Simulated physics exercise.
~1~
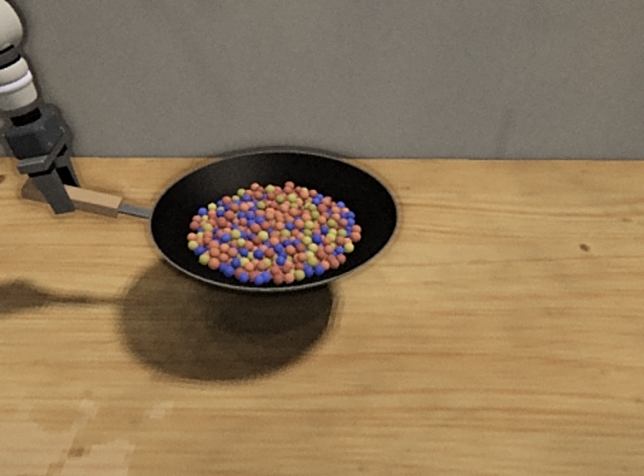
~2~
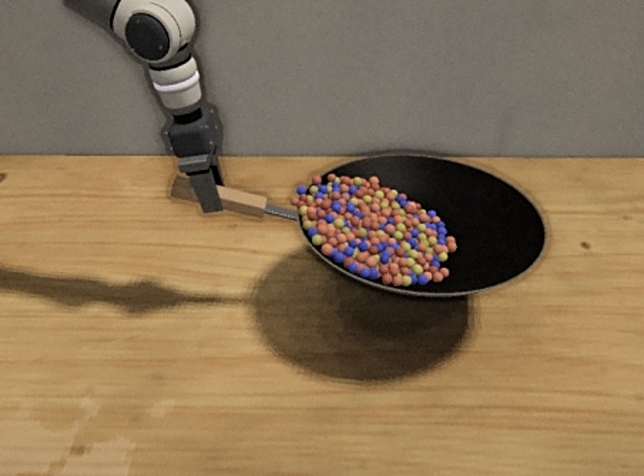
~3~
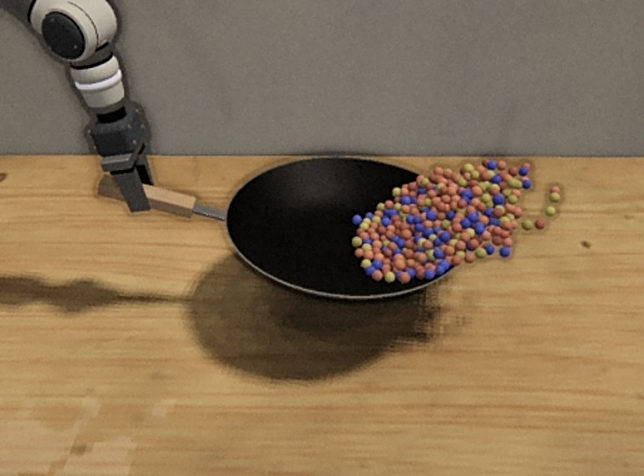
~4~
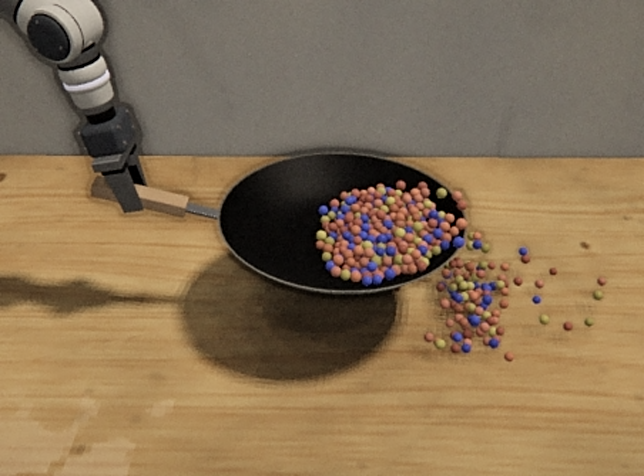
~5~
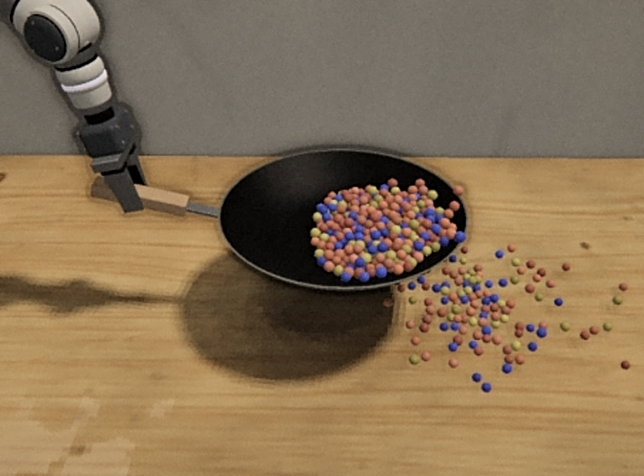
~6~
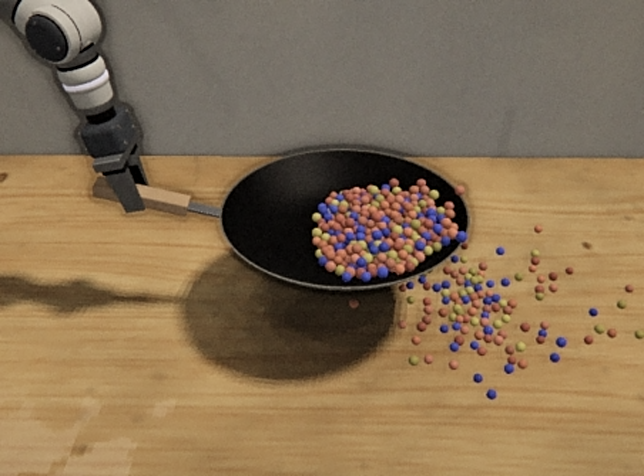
On a light wooden table before a plain grey wall, seen from slightly above, a robot arm at the left grips the handle of a black wok. The wok hangs just over the table, holding a heap of small round sweets in red, blue and yellow. The arm carries it to the right, and the sweets bunch toward the handle side. It then pulls the wok back left, and the load surges over the right rim. Many sweets drop and scatter across the table at the right, while most settle in the now still wok.
